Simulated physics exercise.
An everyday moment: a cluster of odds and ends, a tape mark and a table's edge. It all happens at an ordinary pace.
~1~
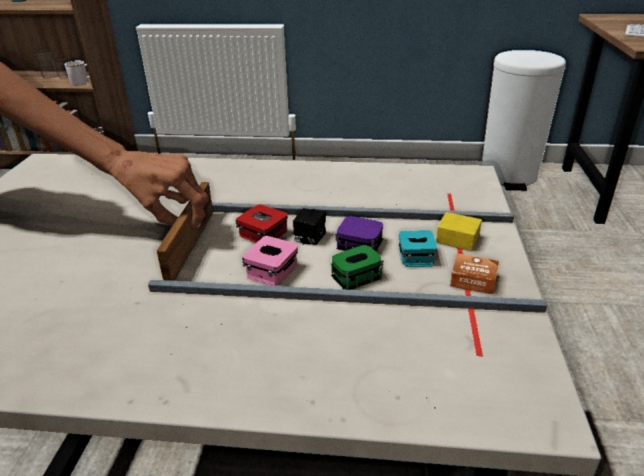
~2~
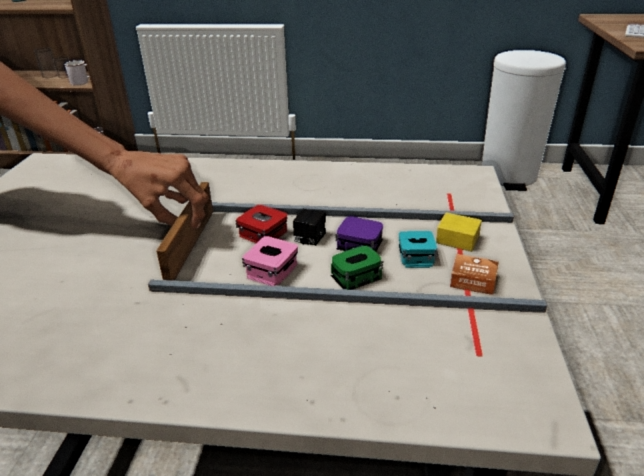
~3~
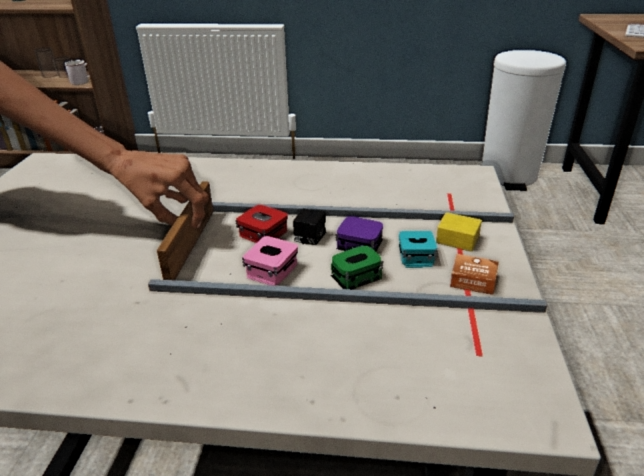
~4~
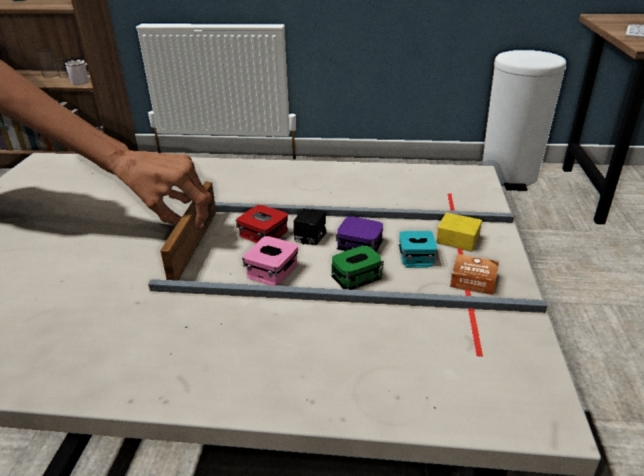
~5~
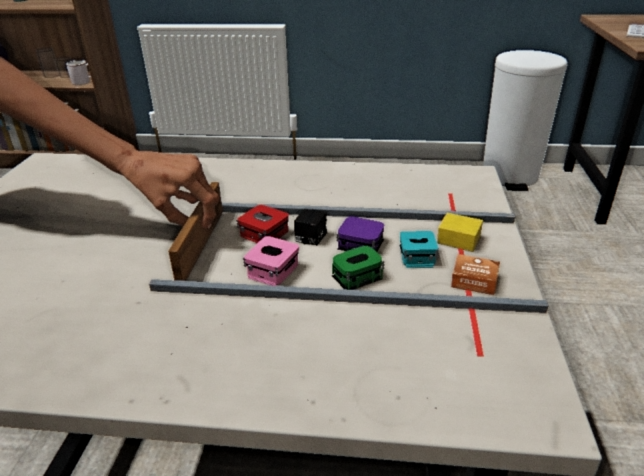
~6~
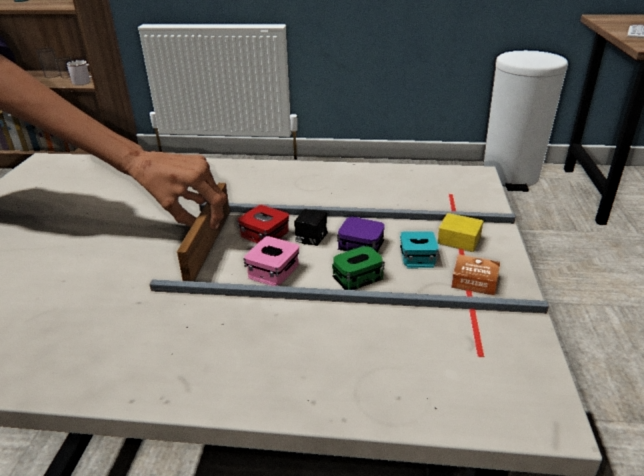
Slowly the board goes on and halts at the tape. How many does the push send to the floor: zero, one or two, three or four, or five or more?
The number that fall off is three or four.
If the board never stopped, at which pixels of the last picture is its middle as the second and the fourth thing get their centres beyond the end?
First at (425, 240), next at (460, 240).
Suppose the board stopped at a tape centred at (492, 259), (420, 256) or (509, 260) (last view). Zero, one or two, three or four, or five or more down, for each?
One after another: 5 or more; one to two; five or over.
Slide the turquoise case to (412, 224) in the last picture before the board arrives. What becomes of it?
The turquoise case holds on.
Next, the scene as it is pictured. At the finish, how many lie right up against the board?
That makes 2.
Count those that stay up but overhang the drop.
Overhanging: 2.
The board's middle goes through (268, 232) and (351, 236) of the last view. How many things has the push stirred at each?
The counts are 3 and 8.
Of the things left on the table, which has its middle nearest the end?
The yellow block.
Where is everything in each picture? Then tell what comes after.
In the first picture, orange box (474, 274); yellow block (459, 231); turquoise case (417, 249); board (188, 229); tape (461, 257).
In the second picture, yellow block (459, 232); purple case (360, 236).
In the third picture, turquoise case (417, 249); black box (310, 227).
In the fourth picture, orange box (475, 274); pink case (272, 261).
In the fifth picture, yellow block (460, 232); red case (264, 226).
In the sixth picture, orange box (476, 274); yellow block (460, 232); turquoise case (418, 250); board (206, 230); tape (463, 258).
Soon after, none off yet; orange box at rest near (476, 274); yellow block at rest near (460, 232); turquoise case at rest near (418, 250).
After that, none off yet; orange box displaced about its own width near (513, 282); yellow block displaced a little near (480, 232); turquoise case displaced well along near (478, 257).
And then, one off so far; orange box on its way down near (548, 437); yellow block displaced about its own width near (496, 233); turquoise case displaced well along near (540, 275).
In the end, the number that fall off is three or four; gone, purple case, turquoise case and orange box.
